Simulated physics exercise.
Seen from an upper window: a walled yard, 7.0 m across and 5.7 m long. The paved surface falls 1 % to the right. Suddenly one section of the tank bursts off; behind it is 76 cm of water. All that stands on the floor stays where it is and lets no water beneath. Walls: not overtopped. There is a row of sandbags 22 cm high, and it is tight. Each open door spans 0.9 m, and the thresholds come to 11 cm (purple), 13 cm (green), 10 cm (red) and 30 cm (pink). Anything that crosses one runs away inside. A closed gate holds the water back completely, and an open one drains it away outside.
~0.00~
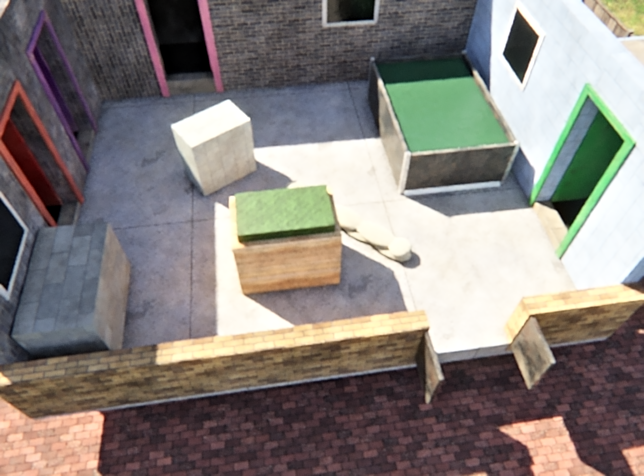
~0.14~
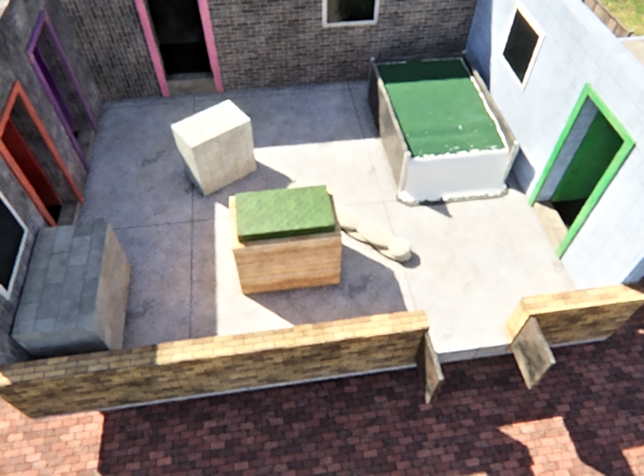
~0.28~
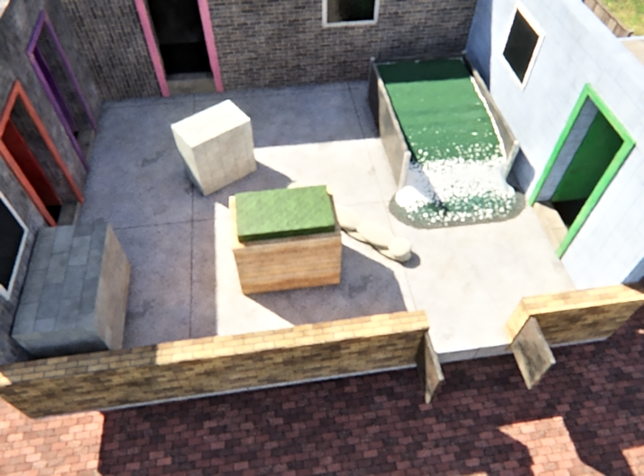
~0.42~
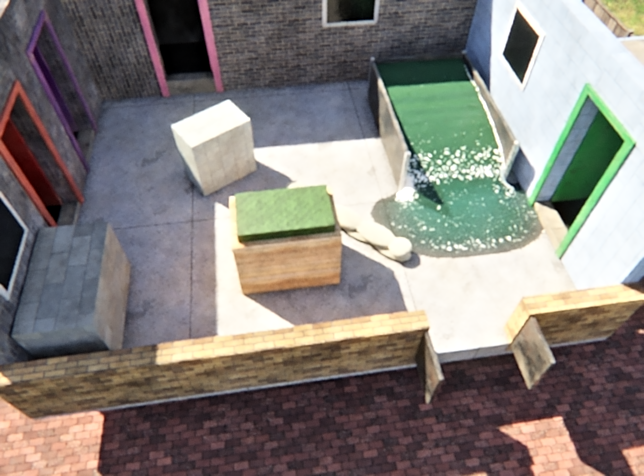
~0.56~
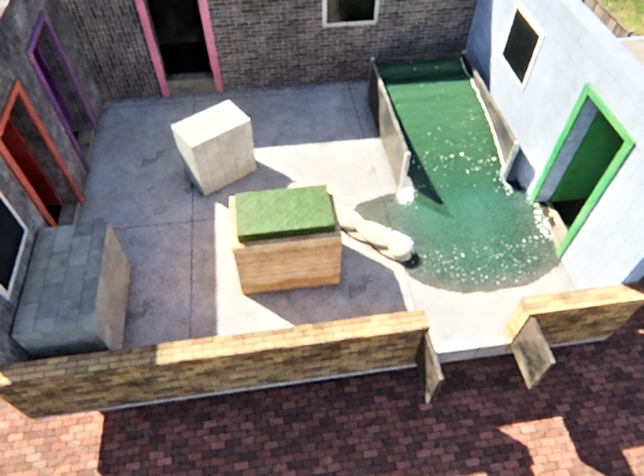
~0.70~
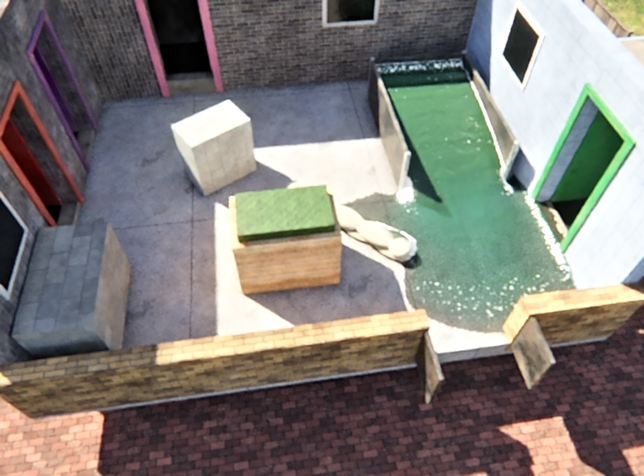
In this clip, a walled yard holds a tank of green water whose near side gives way, and water pours out with white foam, spreading across the paving past the sandbags and alongside the green-framed doorway on the right.
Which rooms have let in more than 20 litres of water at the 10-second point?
In the end at the purple door the limit will not be crossed. At the green door the limit will be crossed. At the red door the limit will not be crossed. At the pink door the limit will not be crossed.
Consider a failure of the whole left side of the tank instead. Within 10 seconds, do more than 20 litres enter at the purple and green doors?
Result against the limit at purple: Limit broken; result at green: Limit held.
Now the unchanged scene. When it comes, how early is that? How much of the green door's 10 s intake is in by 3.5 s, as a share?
Fraction in by then: Around 65 per cent.
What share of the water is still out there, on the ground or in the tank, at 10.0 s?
Share still there: About 58 %.
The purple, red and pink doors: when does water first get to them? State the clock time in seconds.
The front reaches purple at 6.5 s, red at 5.5 s, pink at 6.0 s.
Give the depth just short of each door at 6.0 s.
Purple 0 cm, green 13 cm, red 2 cm, pink 1 cm.
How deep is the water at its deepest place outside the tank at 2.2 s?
It gets to some 46 cm.
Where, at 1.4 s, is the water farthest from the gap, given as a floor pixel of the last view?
Near (368, 344).
After 1.4 s water covers 25 % of the floor and is deepest (55 cm) near (566, 293); purple door not reached, green door 22 cm at the sill, 7 L in, red door not reached, pink door not reached.
After 2.2 s water covers 30 % of the floor and is deepest (46 cm) near (584, 303); purple door not reached, green door 20 cm at the sill, 34 L in, red door not reached, pink door not reached.
After 3.5 s water covers 40 % of the floor and is deepest (26 cm) near (540, 321); purple door not reached, green door 25 cm at the sill, 102 L in, red door not reached, pink door not reached.
After 6.0 s water covers 70 % of the floor and is deepest (24 cm) near (61, 384); purple door not reached, green door 13 cm at the sill, 155 L in, red door 2 cm at the sill, 0 L in, pink door not reached.
After 10.0 s water covers 90 % of the floor and is deepest (8 cm) near (129, 118); purple door 4 cm at the sill, 0 L in, green door 7 cm at the sill, 155 L in, red door 1 cm at the sill, 0 L in, pink door 6 cm at the sill, 0 L in.
